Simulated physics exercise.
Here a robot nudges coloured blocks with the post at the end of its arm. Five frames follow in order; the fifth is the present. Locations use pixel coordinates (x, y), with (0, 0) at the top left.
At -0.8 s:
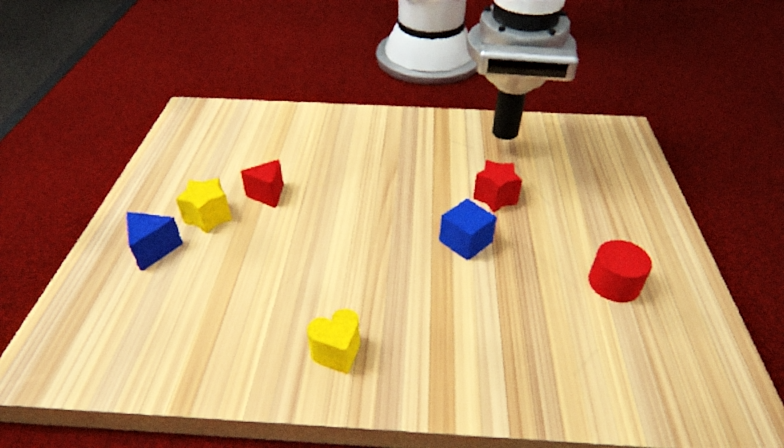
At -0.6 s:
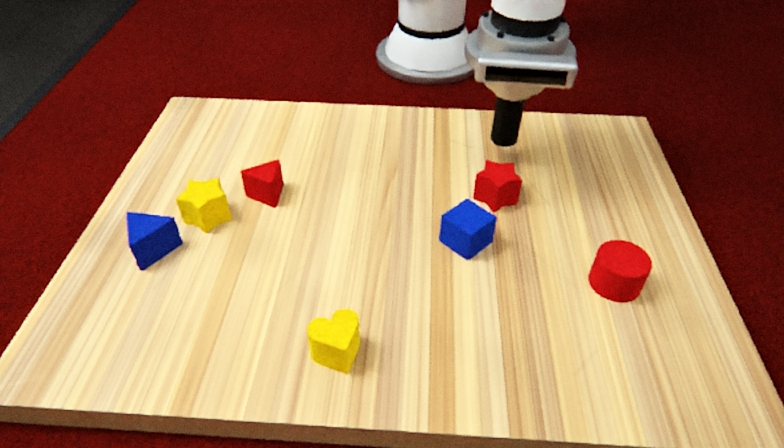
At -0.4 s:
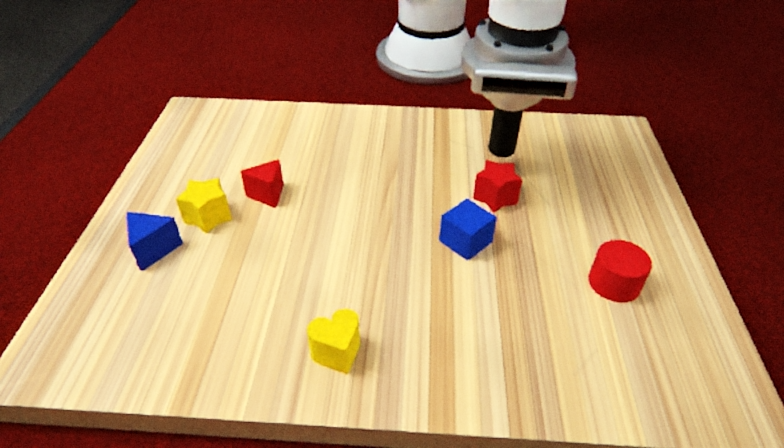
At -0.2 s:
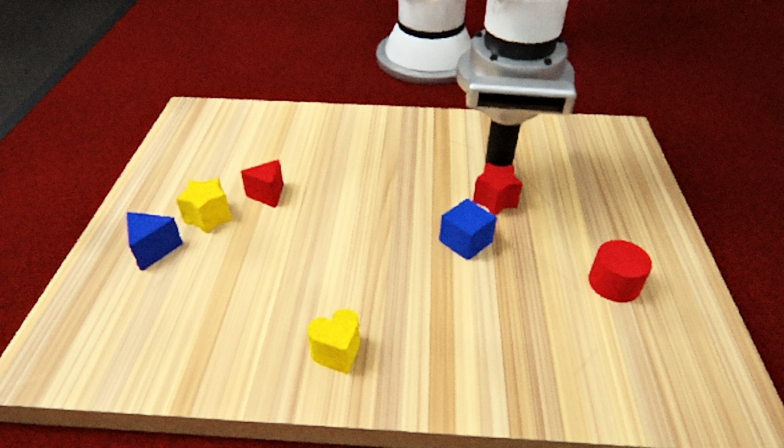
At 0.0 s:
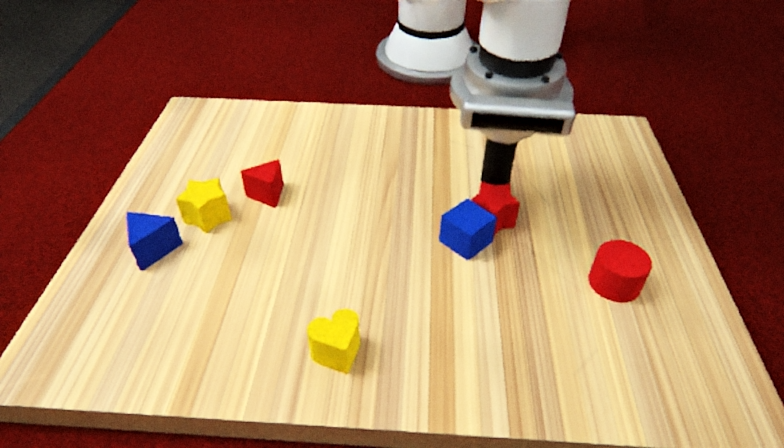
In the video, a robot arm above a wooden board with scattered red, blue and yellow blocks lowers its black post toward the viewer, reaches the red star and nudges it slightly nearer, beside the blue block.
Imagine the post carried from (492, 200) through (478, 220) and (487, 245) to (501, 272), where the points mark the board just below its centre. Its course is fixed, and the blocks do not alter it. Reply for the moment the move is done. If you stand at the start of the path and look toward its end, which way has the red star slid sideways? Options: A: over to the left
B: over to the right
Choice B: Over to the right.
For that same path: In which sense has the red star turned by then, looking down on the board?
Seen from above, its turn is clockwise.
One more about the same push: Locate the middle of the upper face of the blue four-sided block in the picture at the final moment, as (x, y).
Its top middle: (442, 272).
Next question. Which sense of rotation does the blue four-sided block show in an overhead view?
Looking down: Clockwise.
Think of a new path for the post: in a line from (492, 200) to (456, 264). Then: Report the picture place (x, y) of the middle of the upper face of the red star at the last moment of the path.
Around (458, 264).
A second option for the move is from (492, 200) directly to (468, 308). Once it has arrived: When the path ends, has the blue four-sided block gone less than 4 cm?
I'd say no.
On the path given first. One third of the way, post (481, 202); blue four-sided block (455, 238); red star (482, 217).
Two thirds of the way, post (490, 227); blue four-sided block (448, 259), turned 15° clockwise; red star (486, 244), turned 15° clockwise.
At the end, post (505, 253); blue four-sided block (442, 272), turned 35° clockwise; red star (487, 269), turned 40° clockwise.
